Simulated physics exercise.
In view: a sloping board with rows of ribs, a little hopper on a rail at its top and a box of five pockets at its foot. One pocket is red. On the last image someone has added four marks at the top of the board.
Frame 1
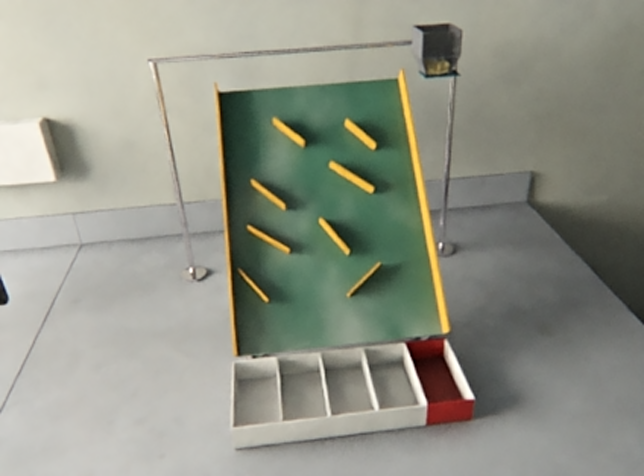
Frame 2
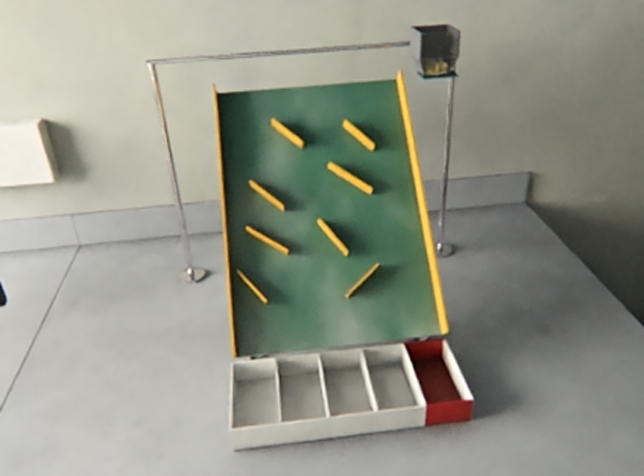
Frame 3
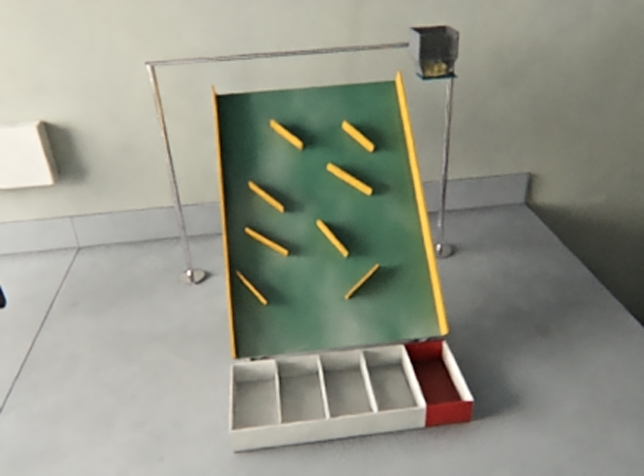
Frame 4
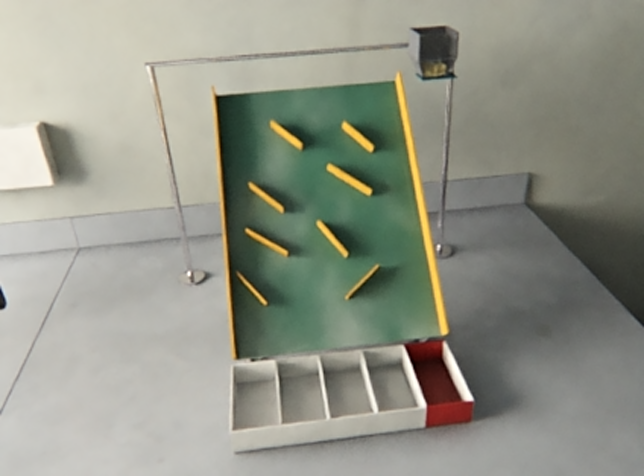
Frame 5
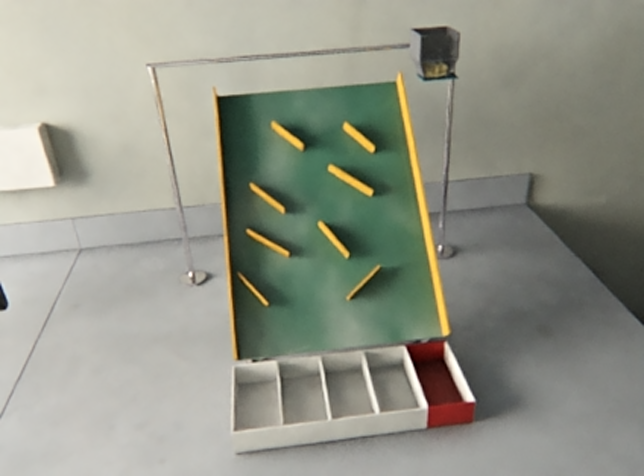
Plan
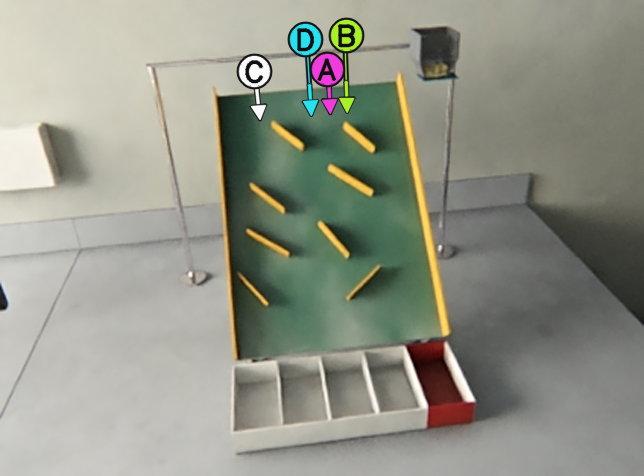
Green sloping board with yellow ribs standing still above a white box with one red pocket, small hopper at upper right.
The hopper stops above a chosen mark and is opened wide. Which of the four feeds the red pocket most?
Mark B does it best.
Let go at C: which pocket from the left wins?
It is the third one.
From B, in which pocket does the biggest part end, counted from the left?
The fifth.
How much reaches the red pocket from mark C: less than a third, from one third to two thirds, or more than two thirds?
Less than a third.
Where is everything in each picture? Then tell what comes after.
In the first frame, hopper at (434, 68), soya beans, door shut.
In the second frame, ribs (272, 119) to (303, 142), (345, 119) to (374, 145), (250, 180) to (283, 206).
In the third frame, ribs (328, 163) to (372, 190), (246, 229) to (287, 252), (319, 220) to (347, 253).
In the fourth frame, ribs (237, 272) to (266, 304), (348, 296) to (379, 265).
In the fifth frame, red pocket at (450, 413), number 5 of 5 from the left.
On the marked copy, mark A meets the board at (330, 108); mark B meets the board at (347, 107); mark C meets the board at (259, 114); mark D meets the board at (311, 110).
Choosing A, about two thirds in the red pocket, about a third in other pockets, a stray few outside the box.
Choosing B, most in the red pocket, about a quarter in other pockets.
Choosing C, a stray few in the red pocket, nearly all in other pockets.
Choosing D, about a third in the red pocket, about two thirds in other pockets.
